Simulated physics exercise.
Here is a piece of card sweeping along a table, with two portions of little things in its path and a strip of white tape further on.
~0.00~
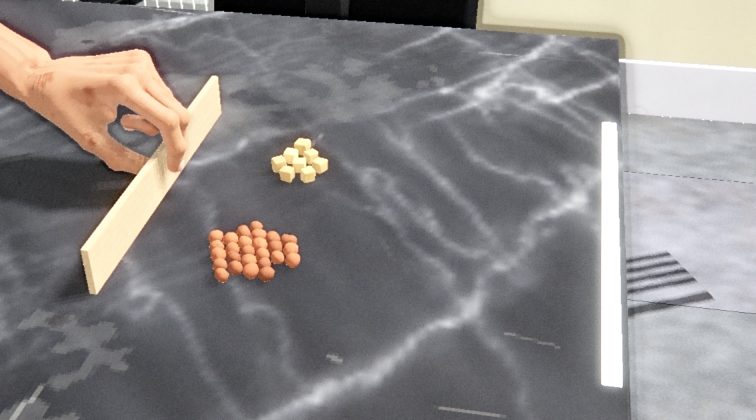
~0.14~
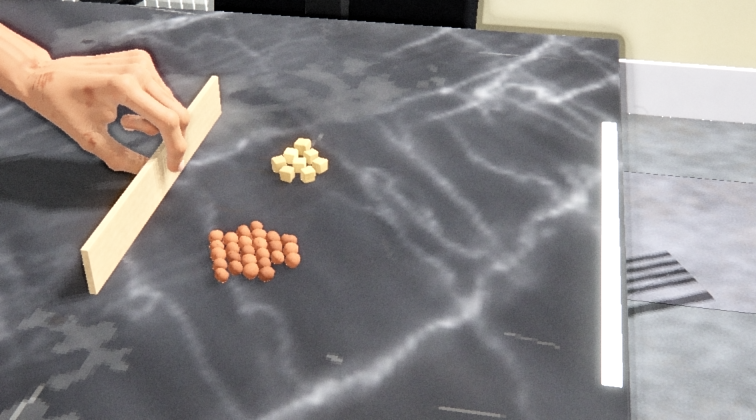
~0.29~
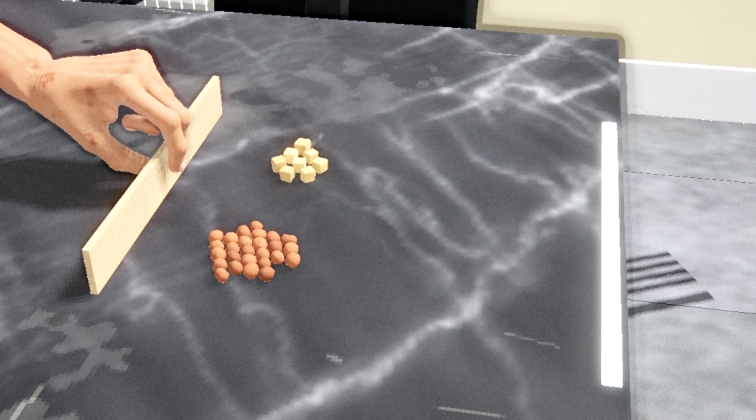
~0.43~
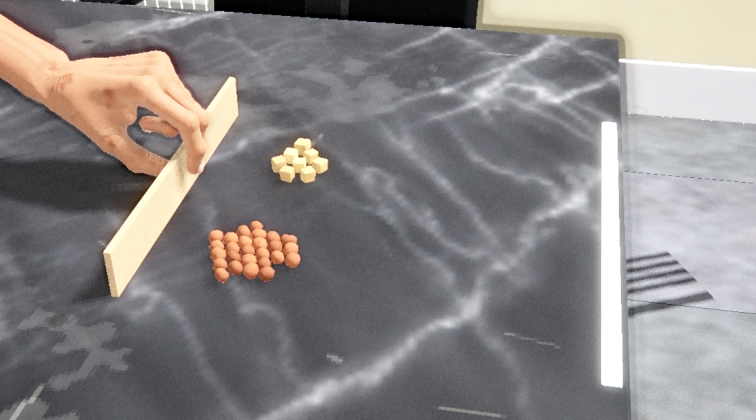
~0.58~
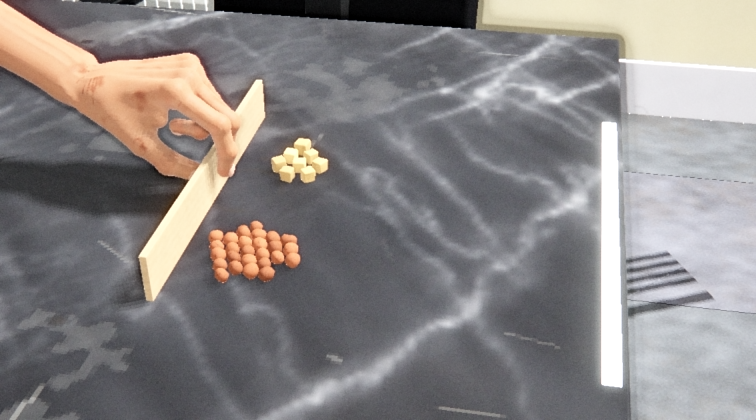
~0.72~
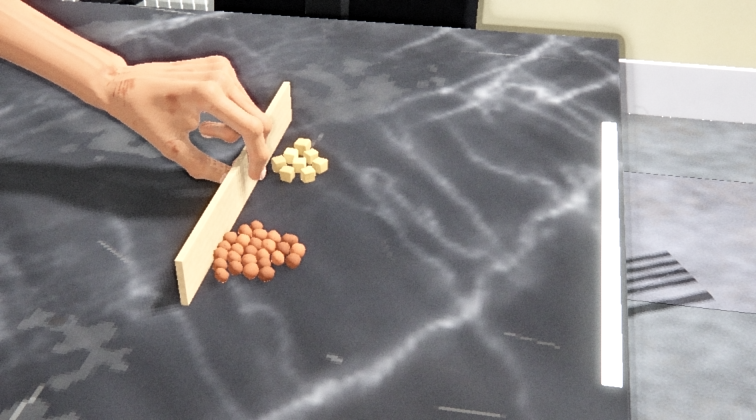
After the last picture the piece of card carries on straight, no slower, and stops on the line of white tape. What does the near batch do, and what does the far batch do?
In the end the near batch partly drops off, and the far batch partly drops off.
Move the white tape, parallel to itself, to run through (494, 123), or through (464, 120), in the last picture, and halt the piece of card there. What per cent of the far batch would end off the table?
The first gives 0 %, the second 0 %.
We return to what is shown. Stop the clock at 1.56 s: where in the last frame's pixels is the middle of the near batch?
Roughly at (436, 278).
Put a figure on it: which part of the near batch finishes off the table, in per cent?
Close to 100 per cent.
By 1.56 s, piece of card still moving, near (433, 176); near batch all on the table, its front near (492, 284); far batch all on the table, its front near (475, 177).
By 2.42 s, piece of card stopped at the white tape; near batch roughly two thirds over the edge; far batch every one over the edge.
By 2.70 s, piece of card stopped at the white tape; near batch every one over the edge; far batch every one over the edge.
When it is over (2.9 s), piece of card stopped at the white tape; near batch every one over the edge; far batch every one over the edge.
